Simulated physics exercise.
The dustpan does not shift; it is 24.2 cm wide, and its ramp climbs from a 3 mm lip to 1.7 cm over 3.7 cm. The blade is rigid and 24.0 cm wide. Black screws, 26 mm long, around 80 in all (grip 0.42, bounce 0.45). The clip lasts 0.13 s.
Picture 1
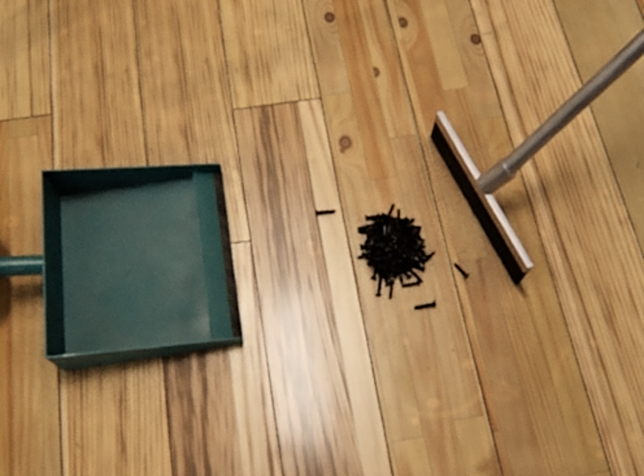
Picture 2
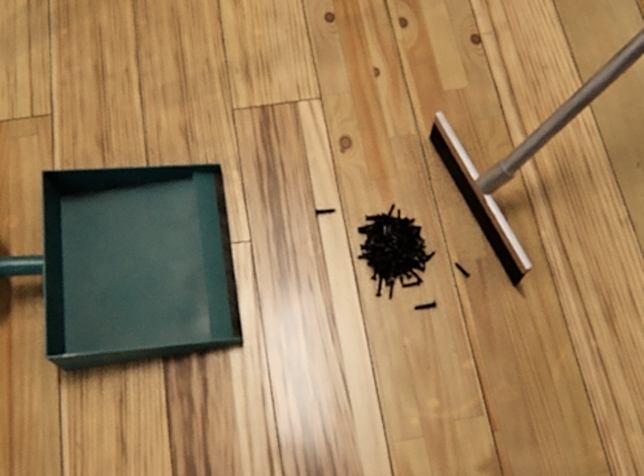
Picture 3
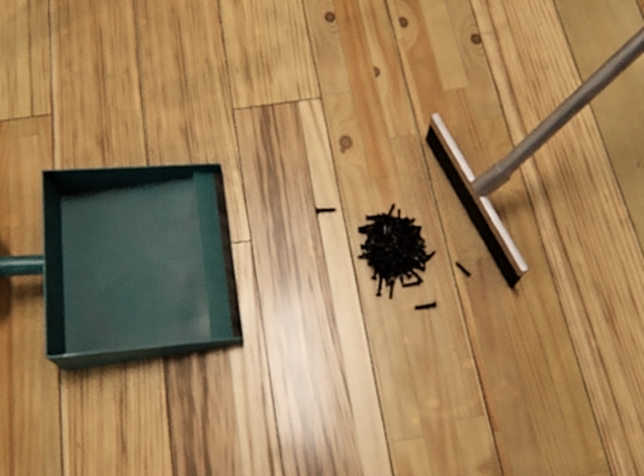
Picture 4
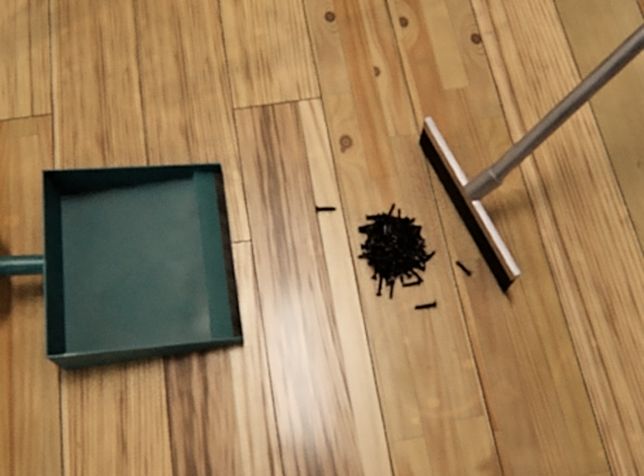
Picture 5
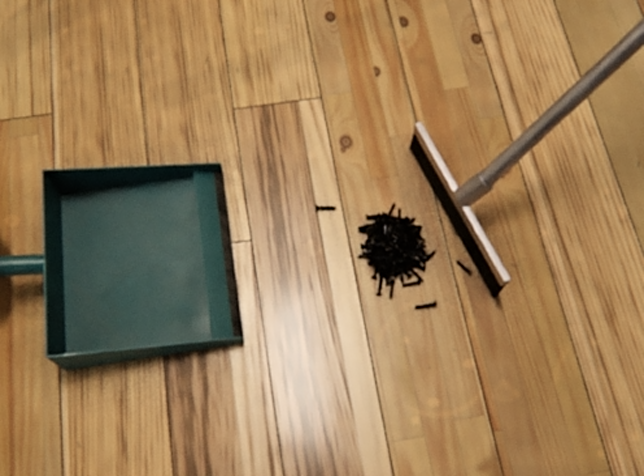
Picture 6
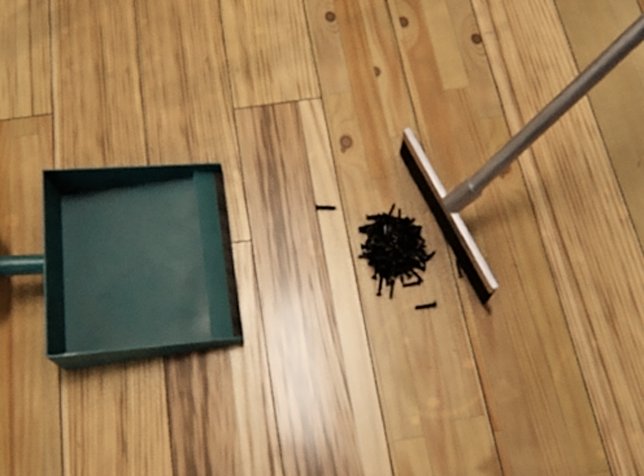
A small heap of black screws, with a few strays around it, lies on a light brown wooden plank floor seen from above at a slant. A dark green dustpan sits at the left with its open side facing the heap, and a broom-like tool with a grey handle, white strip and black edge stands at the right. The tool slides slowly left and slightly down to the heap's right side, reaching a stray screw, while the heap, dustpan and camera stay still.
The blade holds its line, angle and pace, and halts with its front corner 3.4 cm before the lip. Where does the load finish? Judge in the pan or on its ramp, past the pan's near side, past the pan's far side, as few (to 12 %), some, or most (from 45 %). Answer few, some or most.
Pan few, near side some, far side few.
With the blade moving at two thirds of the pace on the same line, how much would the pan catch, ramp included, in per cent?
It would be near 0 per cent.
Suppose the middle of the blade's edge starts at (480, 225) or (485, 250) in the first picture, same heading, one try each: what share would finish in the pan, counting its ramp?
About 5 and 5 per cent.
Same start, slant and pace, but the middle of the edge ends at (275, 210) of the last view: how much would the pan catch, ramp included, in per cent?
Some 0 per cent.
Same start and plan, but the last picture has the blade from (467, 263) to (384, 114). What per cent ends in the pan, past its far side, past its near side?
Pan 5, far 0, near 5.
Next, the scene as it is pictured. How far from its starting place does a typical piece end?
Some 20 cm.
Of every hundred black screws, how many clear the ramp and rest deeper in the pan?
About 0 per cent.
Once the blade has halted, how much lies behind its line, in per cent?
Roughly 0 per cent.
Then, 0.17 s after the last picture, middle of the blade 17 cm from the lip; 0 % over the lip, far side 0 %, near side 0 %.
Then, 0.28 s after the last picture, middle of the blade 9 cm from the lip; 0 % over the lip, far side 0 %, near side 15 %.
Then, 0.52 s after the last picture, middle of the blade 6 cm from the lip; 5 % over the lip, far side 0 %, near side 30 %.
In the end, pan 5 %, near side 30 %, far side 0 %, in front of the lip or behind the blade 65 %.
